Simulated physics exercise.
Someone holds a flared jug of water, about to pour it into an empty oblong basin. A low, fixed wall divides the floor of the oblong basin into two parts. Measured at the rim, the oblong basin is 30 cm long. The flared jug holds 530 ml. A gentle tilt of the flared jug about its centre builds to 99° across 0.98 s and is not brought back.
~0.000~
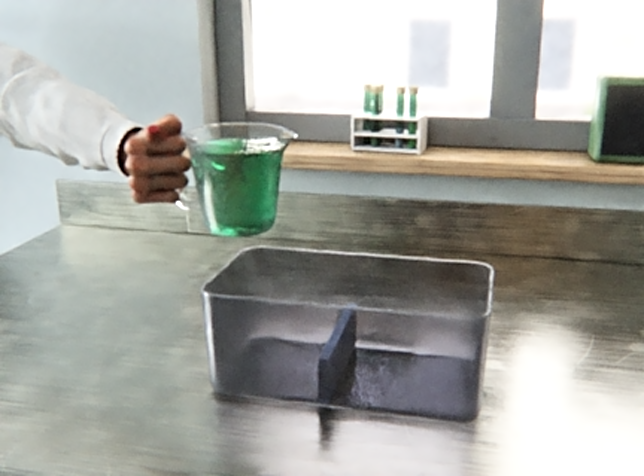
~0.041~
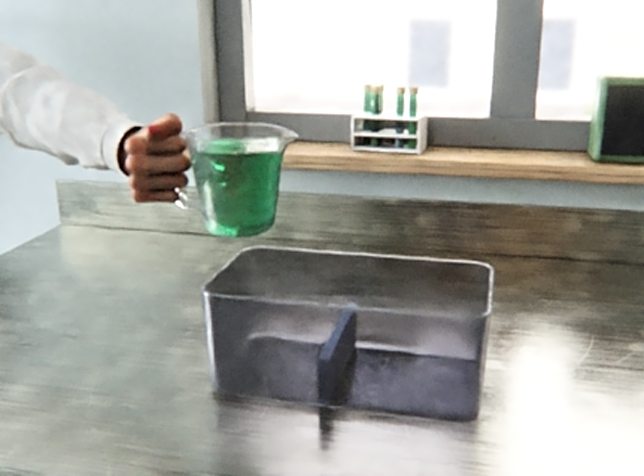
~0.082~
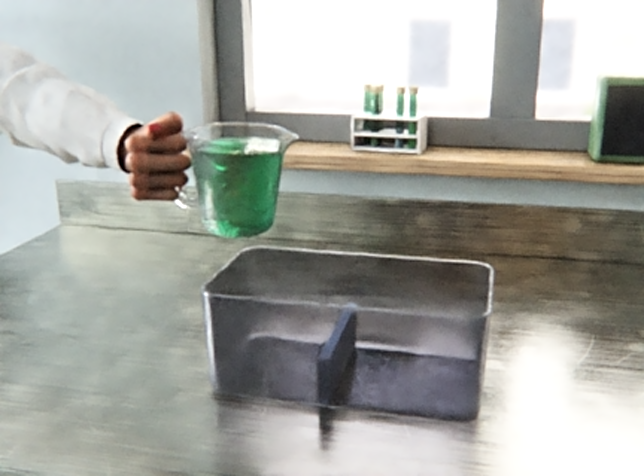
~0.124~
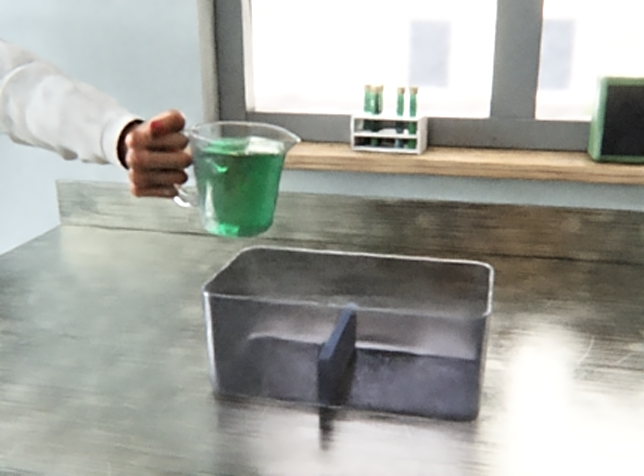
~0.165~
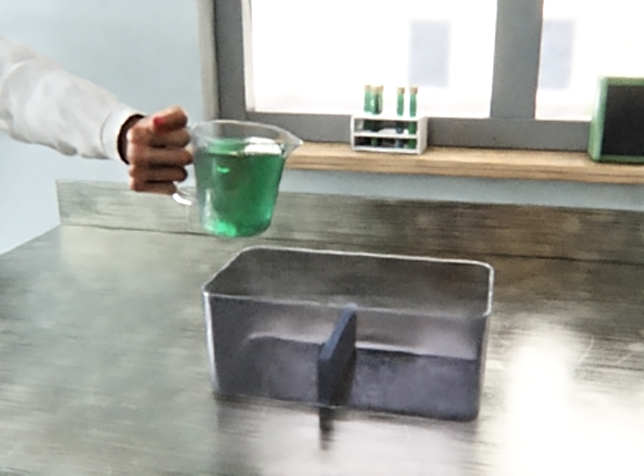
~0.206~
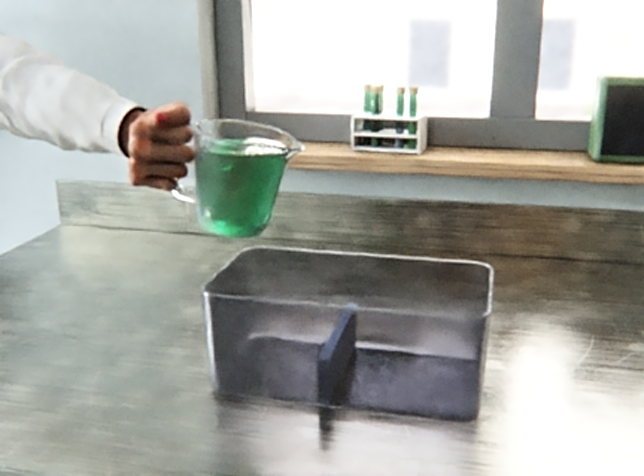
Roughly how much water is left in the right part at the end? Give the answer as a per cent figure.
Roughly 66 per cent is left in the right part.
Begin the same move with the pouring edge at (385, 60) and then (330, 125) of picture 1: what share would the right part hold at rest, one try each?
Try 1: Approx. 80 %; try 2: Approx. 95 %.
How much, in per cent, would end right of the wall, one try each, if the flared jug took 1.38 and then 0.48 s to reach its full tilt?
Near 70 in a hundred on the first go and near 55 in a hundred on the second.
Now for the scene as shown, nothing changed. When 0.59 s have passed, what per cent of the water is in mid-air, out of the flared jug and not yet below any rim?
At that moment, about 18 percent.
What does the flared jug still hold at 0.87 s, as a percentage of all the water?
22 %.
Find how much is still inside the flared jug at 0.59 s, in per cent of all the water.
Close to 76 in a hundred.
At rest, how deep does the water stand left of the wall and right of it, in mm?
Depths: Left near 10 mm, right near 14 mm.
After 0.59 s the tilt is 65° and 75 per cent is still to pour, 0 is left of the wall and 7 right of it.
After 0.87 s the tilt is 96° and 23 per cent is still to pour, 11 is left of the wall and 53 right of it.
After 1.16 s the tilt is 99° and 1 per cent is still to pour, 31 is left of the wall and 66 right of it.
After 1.48 s the tilt is 99° and 0 per cent is still to pour, 33 is left of the wall and 66 right of it.
In the end 33 per cent lies left of the wall, 66 right of it and 1 outside.
